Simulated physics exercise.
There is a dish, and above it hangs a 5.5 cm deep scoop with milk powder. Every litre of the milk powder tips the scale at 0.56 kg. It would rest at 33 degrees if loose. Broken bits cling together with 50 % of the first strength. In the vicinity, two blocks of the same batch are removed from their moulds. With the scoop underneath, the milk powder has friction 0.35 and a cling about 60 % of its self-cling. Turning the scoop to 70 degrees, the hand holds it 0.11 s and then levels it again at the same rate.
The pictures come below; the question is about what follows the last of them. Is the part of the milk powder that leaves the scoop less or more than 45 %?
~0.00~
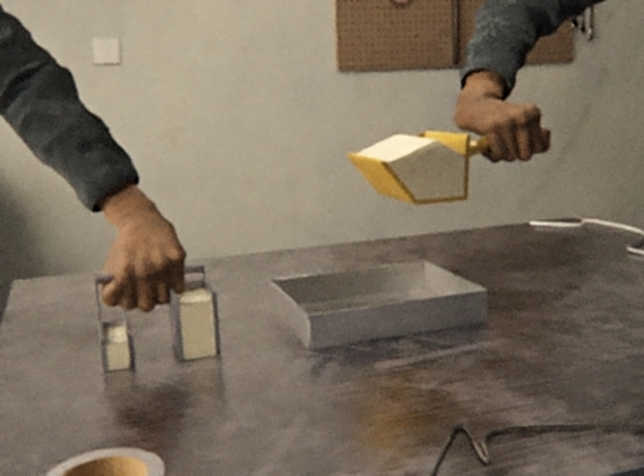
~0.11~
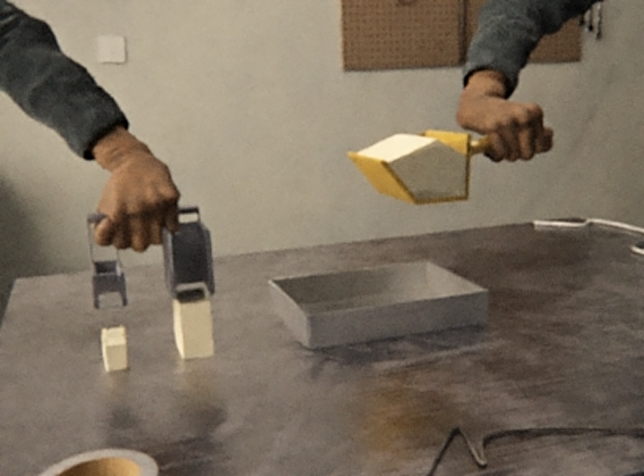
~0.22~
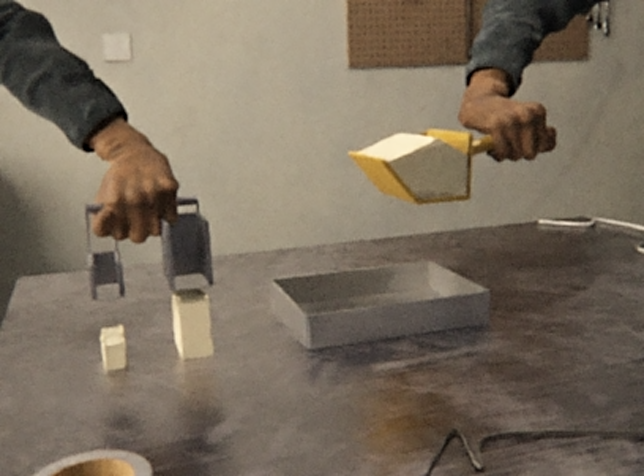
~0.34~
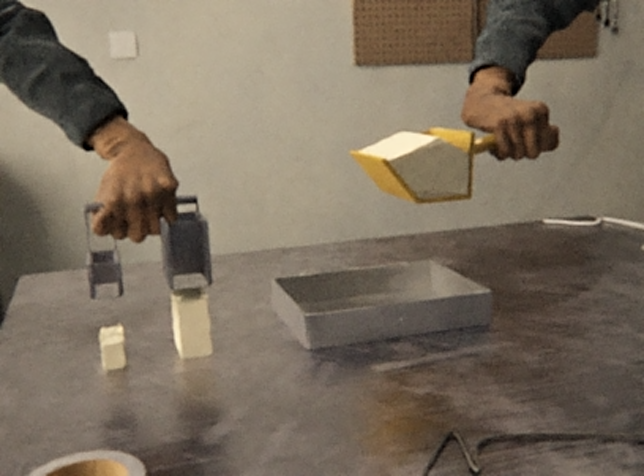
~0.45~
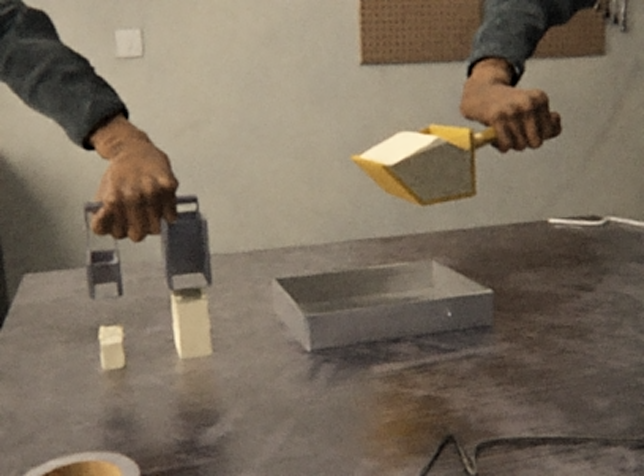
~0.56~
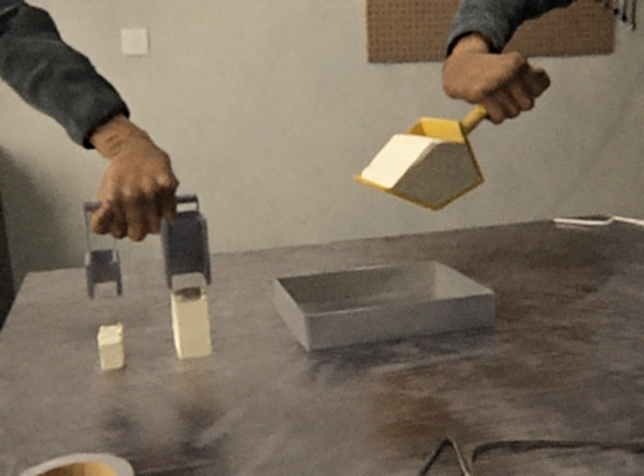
The share of the milk powder that ends up leaving the scoop is lower than 45 %.
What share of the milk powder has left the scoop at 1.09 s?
Reading: Around 0 %.
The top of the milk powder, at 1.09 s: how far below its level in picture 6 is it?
I'd say near 2.0 centimetres.
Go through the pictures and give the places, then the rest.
The first picture shows lip at (385, 161), tilt 0 degrees; crest of the milk powder at (439, 140); block heights 3.4 cm, 7.2 cm (left to right).
The second picture shows lip at (385, 160), tilt 0 degrees; crest of the milk powder at (439, 139); block heights 3.4 cm, 7.2 cm (left to right).
The third picture shows lip at (385, 160), tilt 0 degrees; crest of the milk powder at (441, 139); block heights 3.4 cm, 7.2 cm (left to right).
The fourth picture shows lip at (386, 159), tilt 0 degrees; crest of the milk powder at (442, 137); block heights 3.4 cm, 7.2 cm (left to right).
The fifth picture shows lip at (386, 164), tilt 5 degrees; crest of the milk powder at (437, 138); block heights 3.4 cm, 7.2 cm (left to right).
The sixth picture shows lip at (387, 187), tilt 26 degrees; crest of the milk powder at (433, 142); block heights 3.4 cm, 7.2 cm (left to right).
After 0.81 s, the scoop is at 69 degrees and 0 % has left it.
After 1.09 s, the scoop is at 59 degrees and 0 % has left it.
After 1.38 s, the scoop is at 4 degrees and 23 % has left it.
After 1.67 s, the scoop is at 0 degrees and 23 % has left it.
After 1.78 s, the scoop is at 0 degrees and 23 % has left it.
